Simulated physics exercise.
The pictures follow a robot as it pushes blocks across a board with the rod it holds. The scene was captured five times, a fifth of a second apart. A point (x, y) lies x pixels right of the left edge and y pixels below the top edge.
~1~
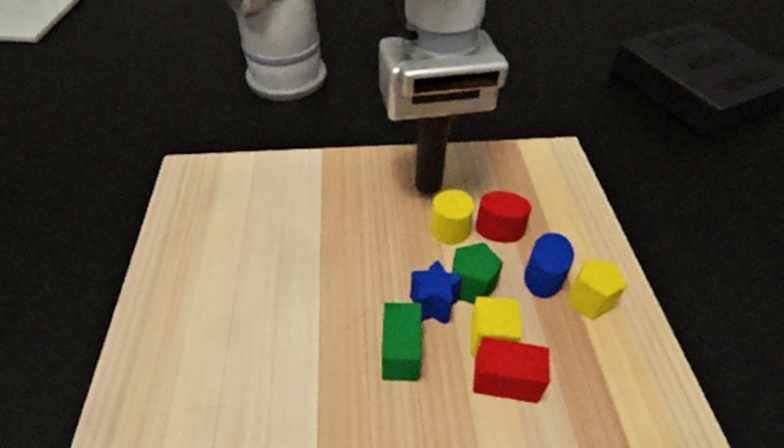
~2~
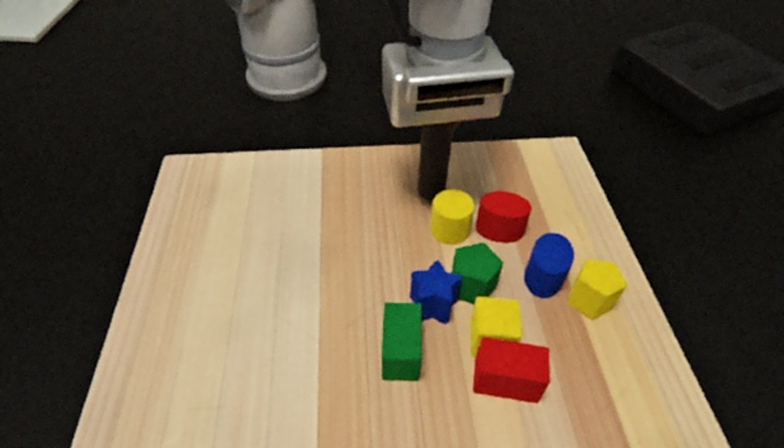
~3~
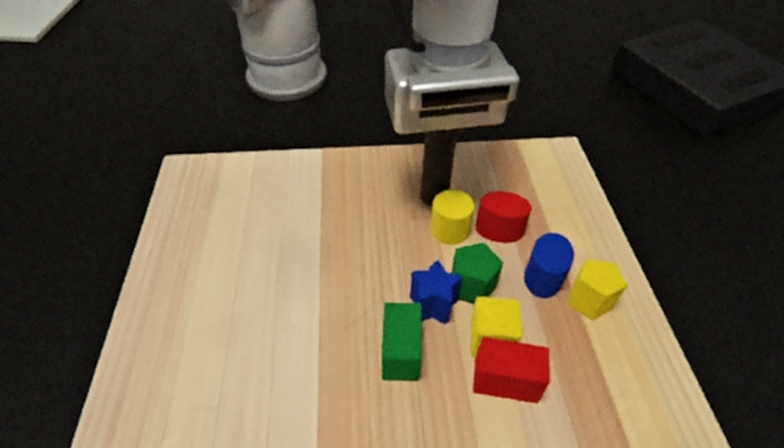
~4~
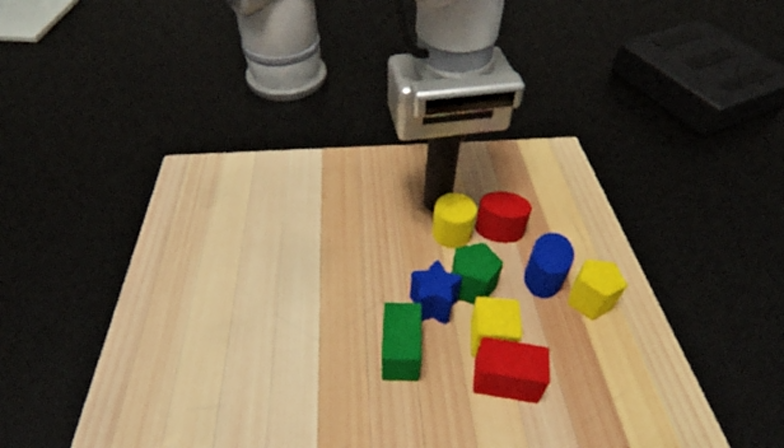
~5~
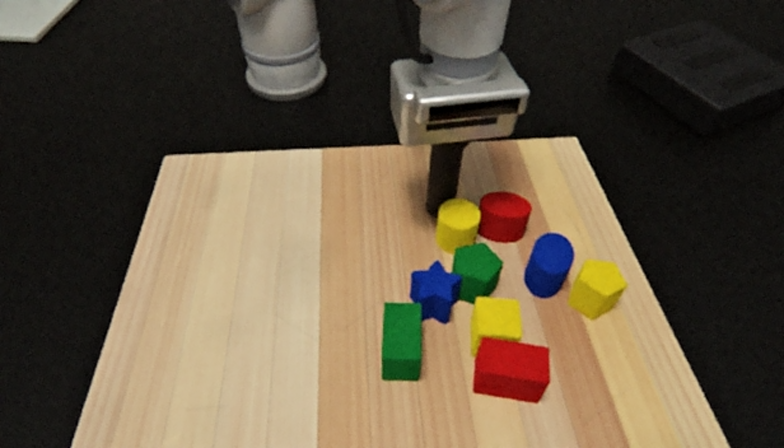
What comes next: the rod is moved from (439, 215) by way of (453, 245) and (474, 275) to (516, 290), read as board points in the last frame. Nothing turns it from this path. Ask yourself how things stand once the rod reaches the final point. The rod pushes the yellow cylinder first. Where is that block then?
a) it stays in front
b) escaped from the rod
Answer: A.
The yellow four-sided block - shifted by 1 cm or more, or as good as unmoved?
It is carried off its spot.
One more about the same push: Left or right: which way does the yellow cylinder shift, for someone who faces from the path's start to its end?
Displaced left.
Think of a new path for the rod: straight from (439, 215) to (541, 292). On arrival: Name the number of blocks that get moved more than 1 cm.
Looking at the path, I think three or more of the blocks end up more than 1 cm away.
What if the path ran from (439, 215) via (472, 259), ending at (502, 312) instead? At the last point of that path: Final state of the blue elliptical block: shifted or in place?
At the end, its place is different.
What follows on the original path. One third of the way, rod at (454, 238); yellow cylinder at (486, 240); green pentagonal block at (489, 278), turned 40° clockwise.
Two thirds of the way, rod at (476, 269); yellow cylinder at (520, 249); green pentagonal block at (527, 288), turned 110° clockwise; yellow four-sided block at (502, 326); blue elliptical block at (564, 250).
At the end, rod at (518, 283); yellow cylinder at (555, 249); green pentagonal block at (543, 297), turned 145° clockwise; yellow four-sided block at (502, 326); blue elliptical block at (596, 238), turned 15° clockwise.
